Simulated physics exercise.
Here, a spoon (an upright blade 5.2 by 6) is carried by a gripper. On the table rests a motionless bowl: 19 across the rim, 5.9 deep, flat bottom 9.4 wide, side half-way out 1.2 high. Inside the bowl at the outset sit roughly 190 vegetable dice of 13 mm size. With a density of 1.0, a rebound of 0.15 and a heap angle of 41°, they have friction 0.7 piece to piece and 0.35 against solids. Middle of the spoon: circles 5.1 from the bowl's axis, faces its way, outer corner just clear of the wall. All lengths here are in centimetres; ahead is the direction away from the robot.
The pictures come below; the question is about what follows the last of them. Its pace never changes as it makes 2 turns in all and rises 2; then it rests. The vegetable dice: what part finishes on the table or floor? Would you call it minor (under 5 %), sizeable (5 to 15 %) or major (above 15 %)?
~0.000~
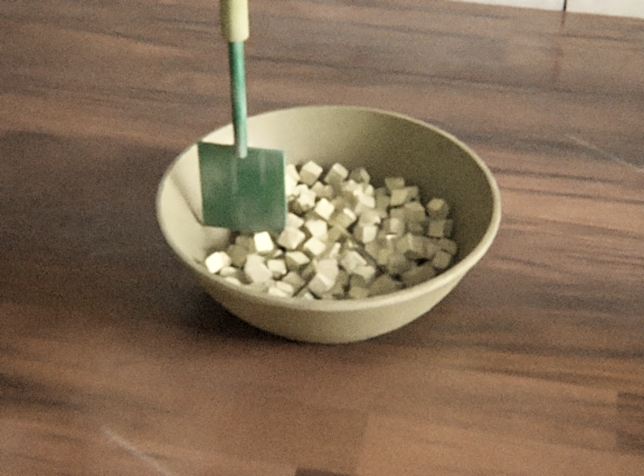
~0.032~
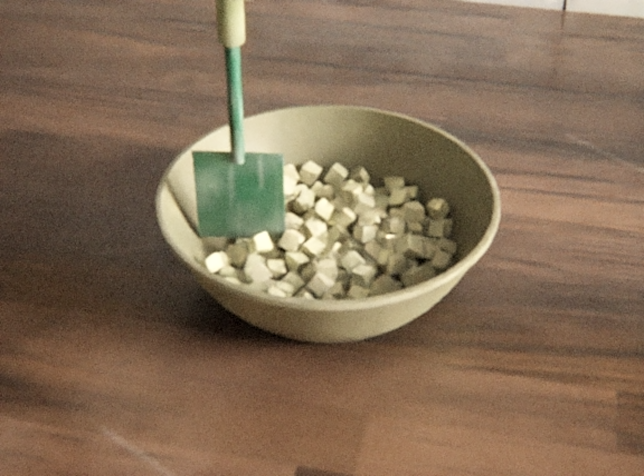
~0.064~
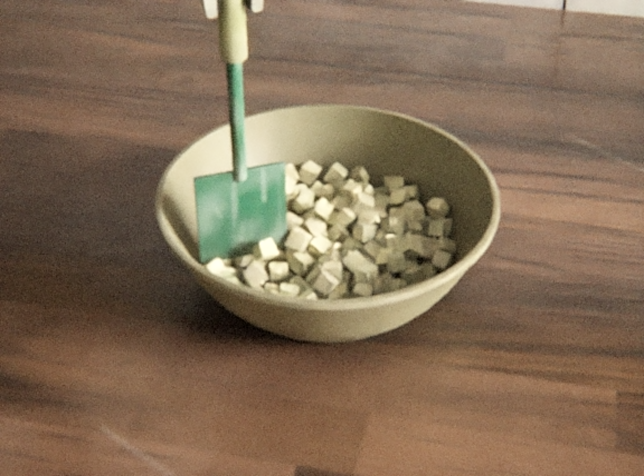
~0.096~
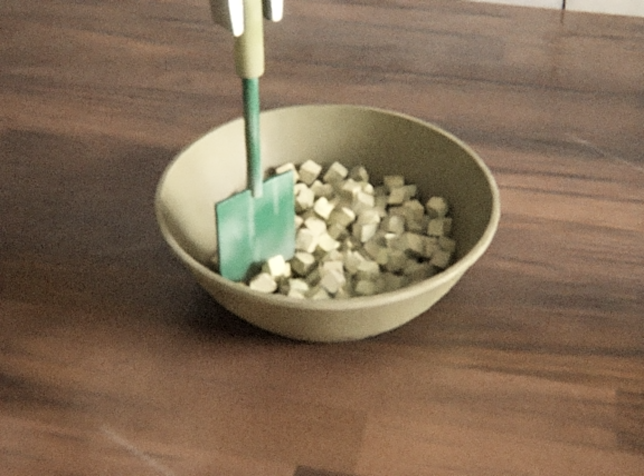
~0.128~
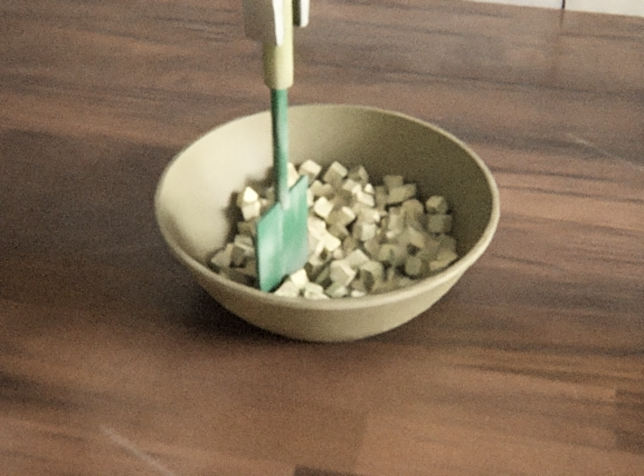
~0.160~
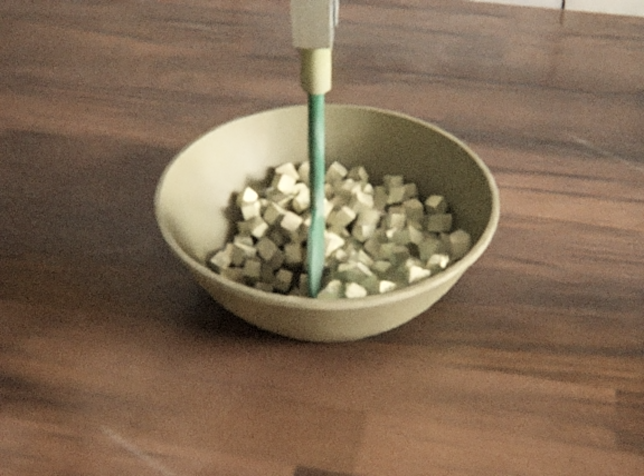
I would call it major.
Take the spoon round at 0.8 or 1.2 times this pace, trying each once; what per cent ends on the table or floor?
I'd expect near 15 per cent, then near 20 per cent.
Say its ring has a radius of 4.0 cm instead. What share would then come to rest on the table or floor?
It would be close to 30 per cent then.
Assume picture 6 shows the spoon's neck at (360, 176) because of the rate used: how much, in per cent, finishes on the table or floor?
About 25 per cent.
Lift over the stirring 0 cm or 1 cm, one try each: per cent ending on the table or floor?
Estimates: 45 % then 40 %.
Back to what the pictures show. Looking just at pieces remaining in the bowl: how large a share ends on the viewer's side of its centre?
I'd put it near 40 per cent.
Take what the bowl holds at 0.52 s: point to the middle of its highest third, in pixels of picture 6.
(237, 212), roughly.
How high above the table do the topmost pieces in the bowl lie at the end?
Around 4.5 cm above the table.
By 0.52 s, 340° round, highest piece 7 above the table; 164 in the bowl, 21 on the table or floor, 4 in flight or on the tool.
By 0.87 s, 224° round, highest piece 9 above the table; 148 in the bowl, 35 on the table or floor, 6 in flight or on the tool.
By 1.25 s, 0° round, highest piece 5 above the table; 147 in the bowl, 42 on the table or floor.
By 1.95 s, 0° round, highest piece 5 above the table; 147 in the bowl, 42 on the table or floor.
Final count, 147 in the bowl, 42 on the table or floor. That is 22 % on the table or floor.
